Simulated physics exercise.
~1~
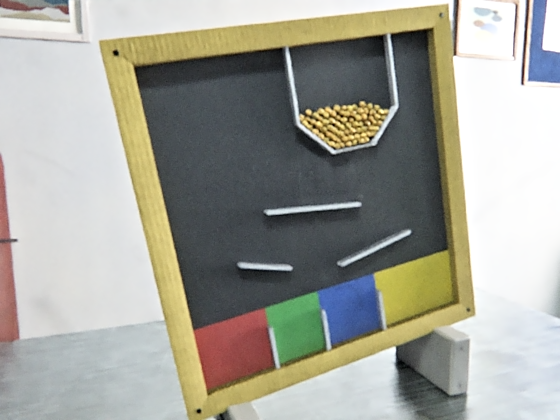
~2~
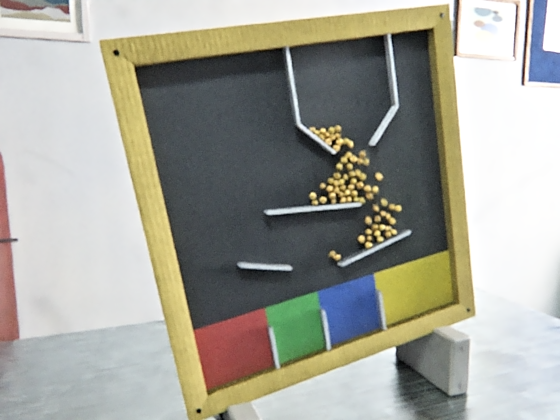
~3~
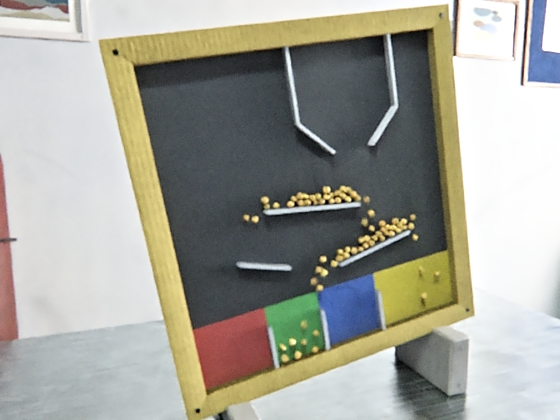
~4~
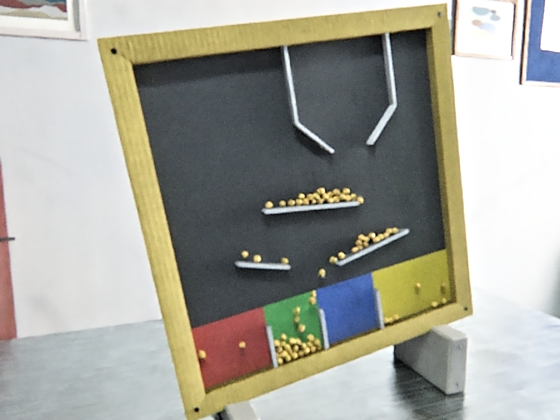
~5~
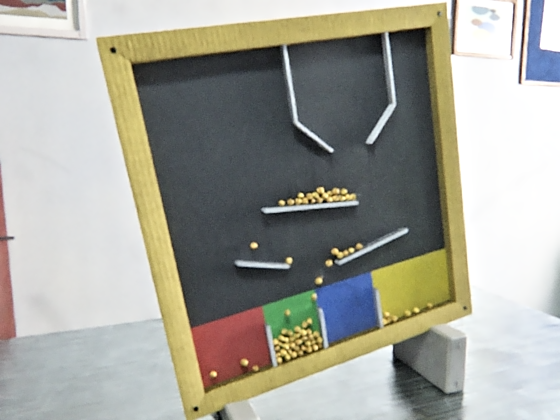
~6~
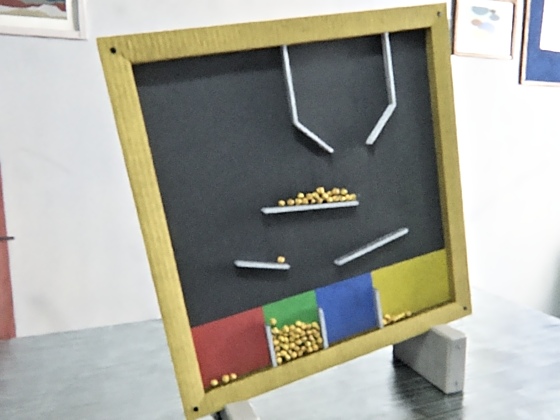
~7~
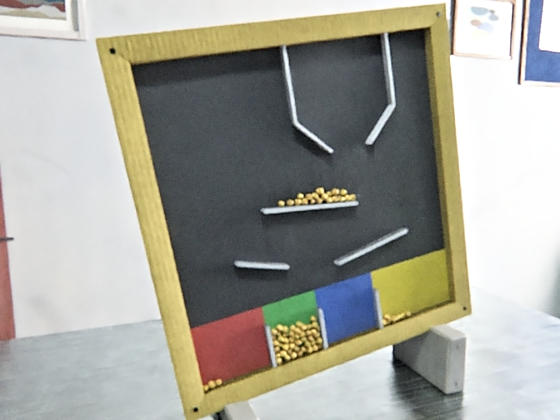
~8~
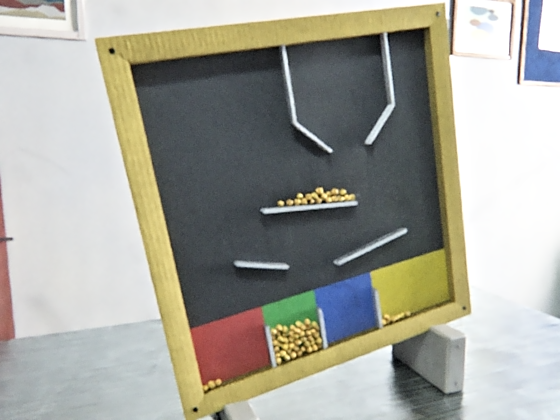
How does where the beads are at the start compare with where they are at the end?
At the start the beads are all gathered in the hopper at the upper right of the board. At the end most lie lower down in the green bin, with some on the upper ledge and a few in the red and yellow bins.
